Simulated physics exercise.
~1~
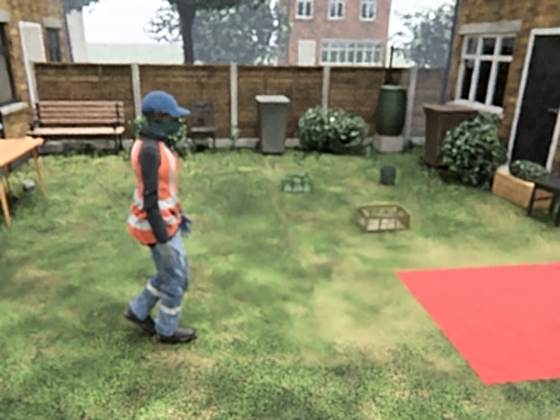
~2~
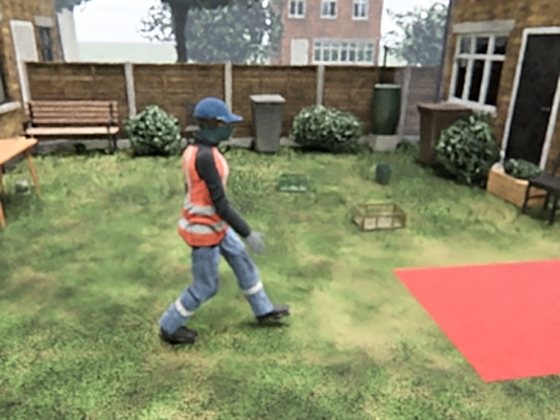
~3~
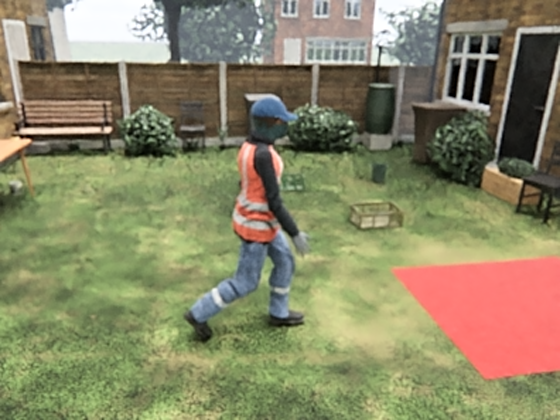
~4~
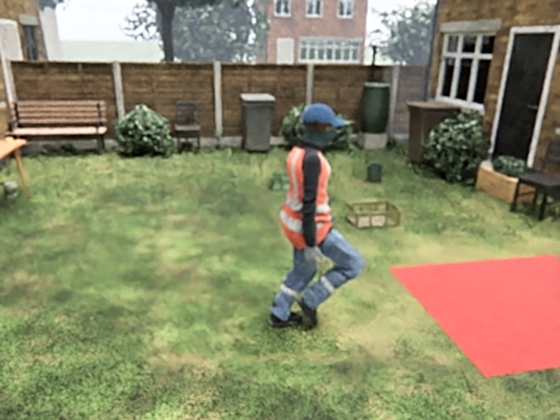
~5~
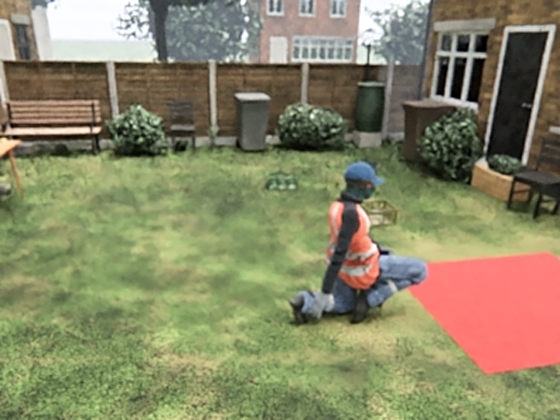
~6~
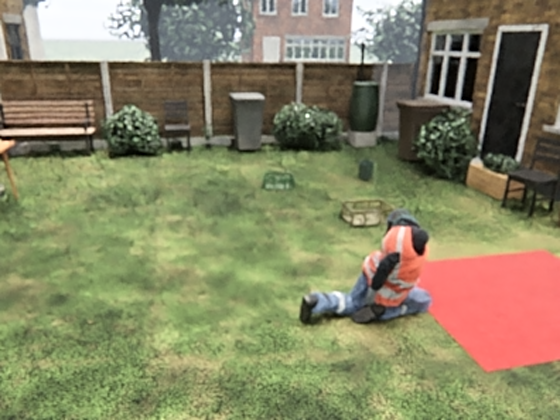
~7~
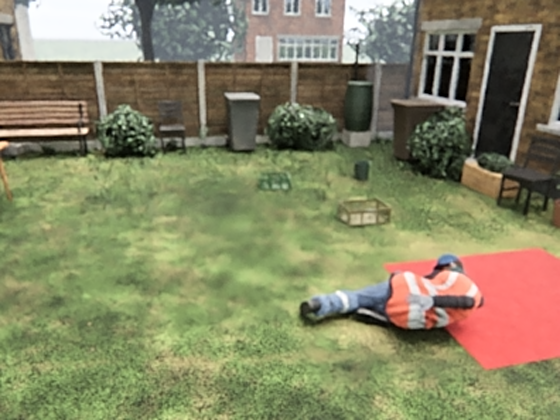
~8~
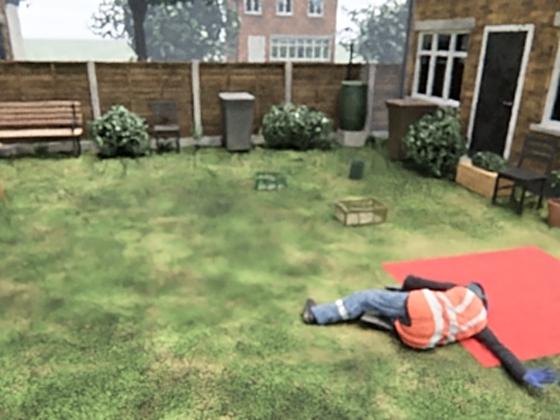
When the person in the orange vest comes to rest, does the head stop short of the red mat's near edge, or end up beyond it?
The head ends up beyond the near edge, over the red mat, while the hips stay short of it on the grass.
